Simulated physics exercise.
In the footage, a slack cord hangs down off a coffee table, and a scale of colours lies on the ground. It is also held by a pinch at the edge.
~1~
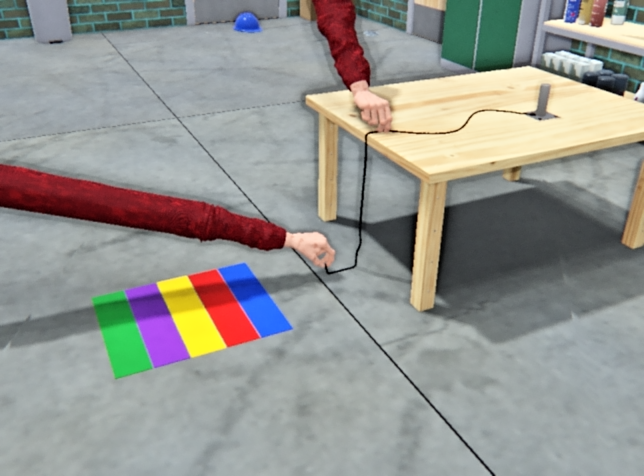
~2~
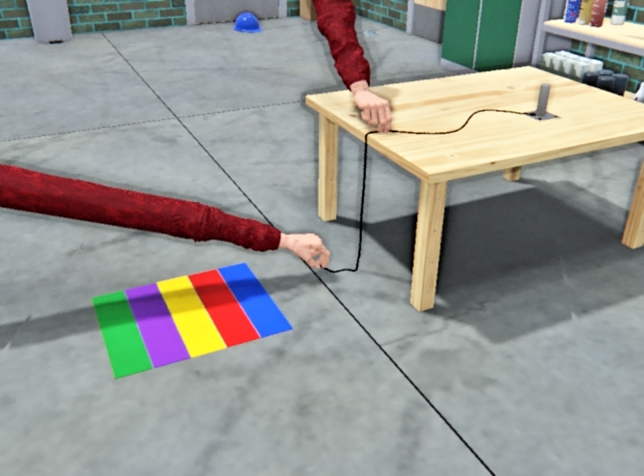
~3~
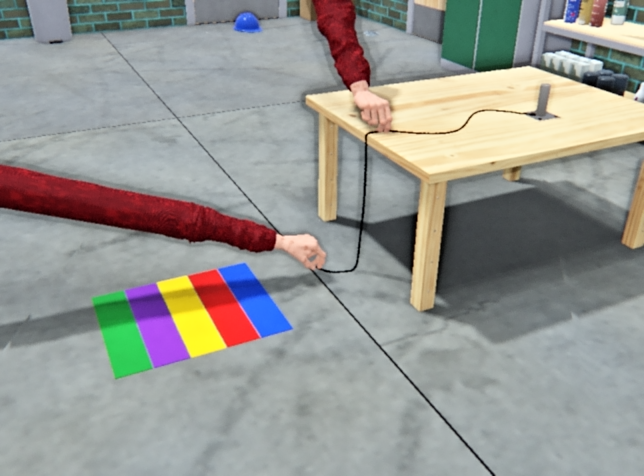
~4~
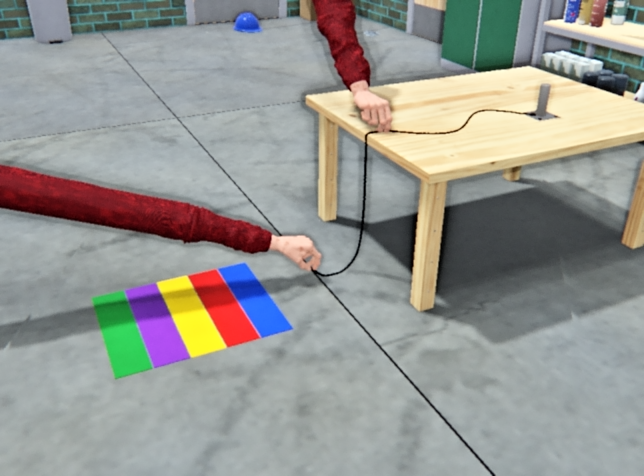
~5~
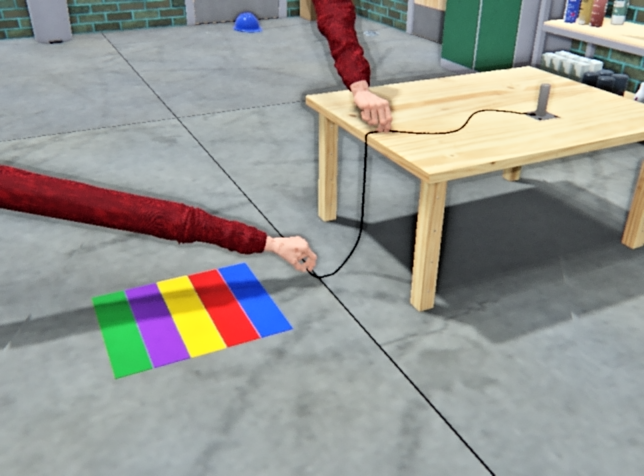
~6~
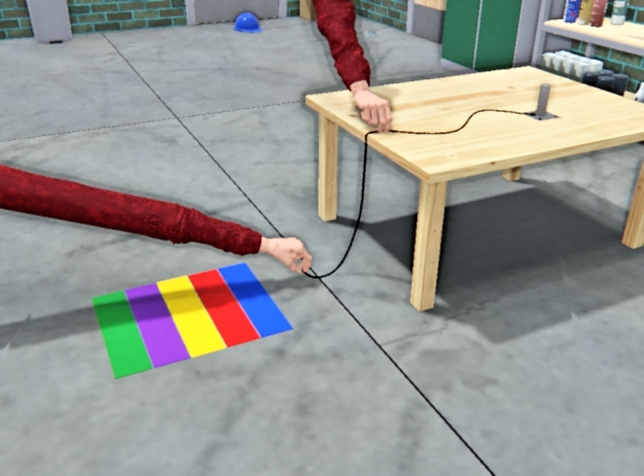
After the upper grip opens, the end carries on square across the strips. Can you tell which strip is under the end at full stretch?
Yes, the yellow one.
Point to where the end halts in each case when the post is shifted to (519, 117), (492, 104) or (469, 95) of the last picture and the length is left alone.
First (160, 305), then (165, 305), and last (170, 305).
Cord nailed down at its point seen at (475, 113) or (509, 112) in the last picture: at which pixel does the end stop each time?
(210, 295); (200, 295).
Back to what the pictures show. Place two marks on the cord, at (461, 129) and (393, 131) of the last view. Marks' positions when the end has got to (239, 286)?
(433, 130) and (368, 147), approximately.
Soon after, end near (239, 286); over blue.
After that, end near (207, 293); over red.
At the stop, end near (189, 298); over yellow. The yellow one.
